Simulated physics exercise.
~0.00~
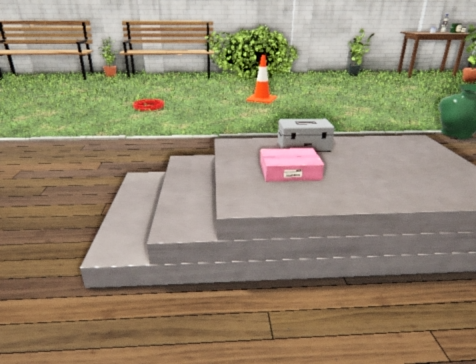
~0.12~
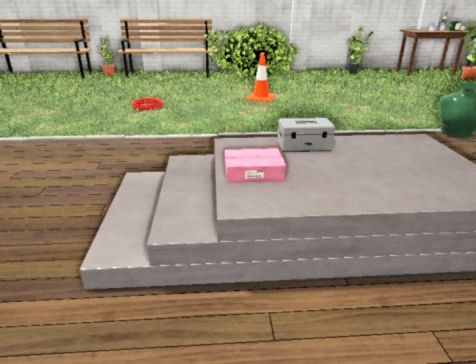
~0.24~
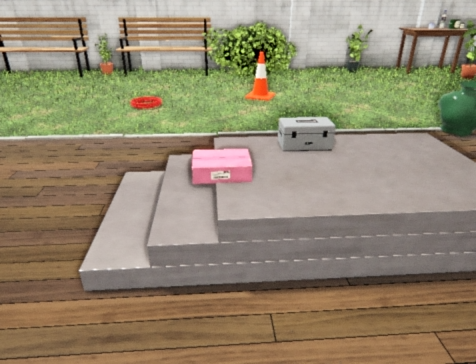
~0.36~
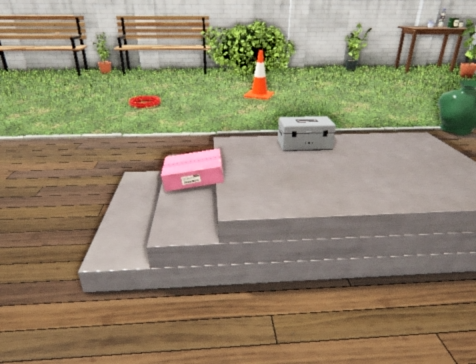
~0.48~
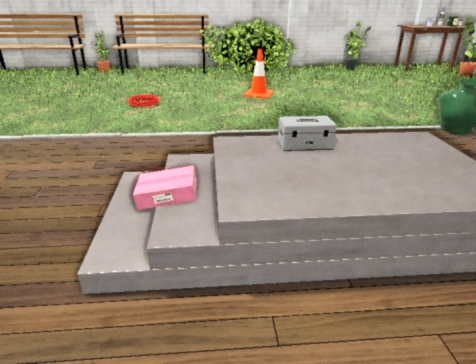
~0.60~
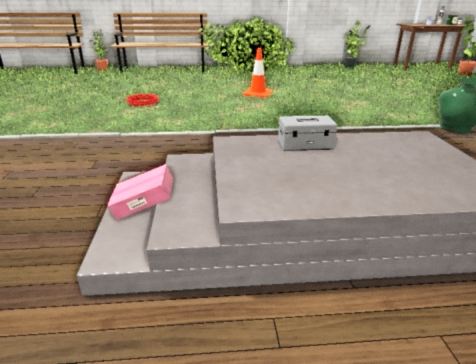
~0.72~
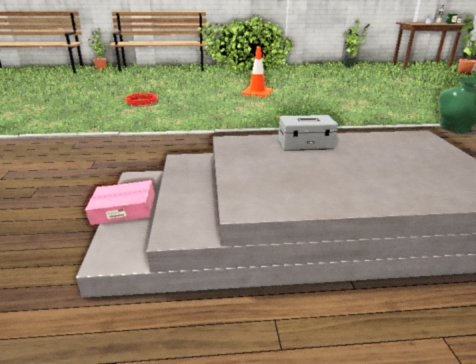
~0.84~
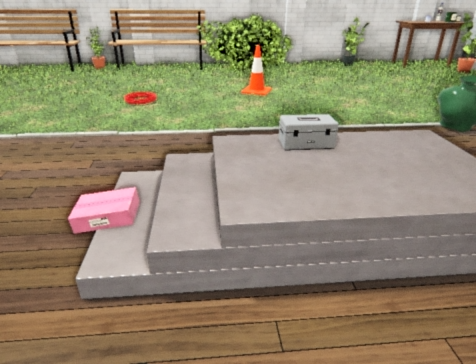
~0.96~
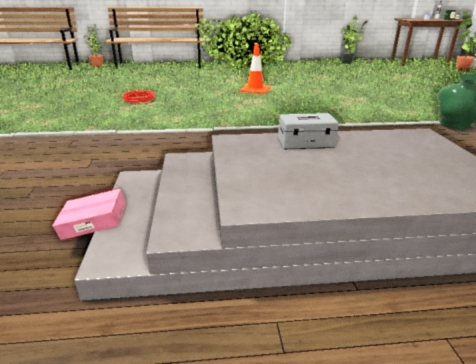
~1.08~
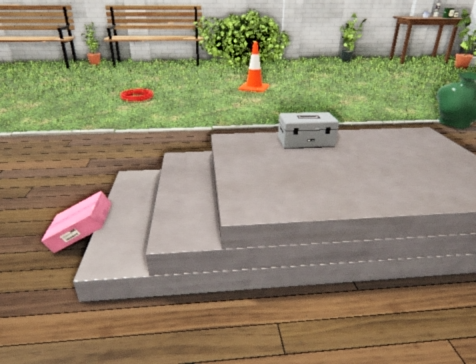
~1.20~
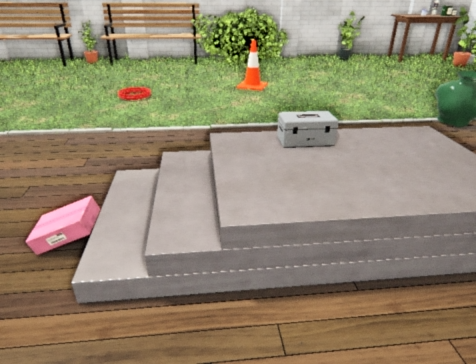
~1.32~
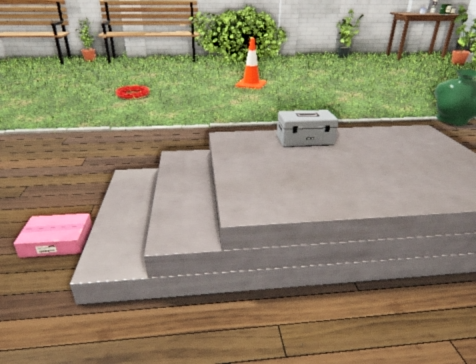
On a wooden deck beside a lawn, a pink box slides left past a grey toolbox on a low stepped grey platform, tips and bumps down the steps, and comes to rest on the deck boards to the left, while the toolbox stays in place on top.
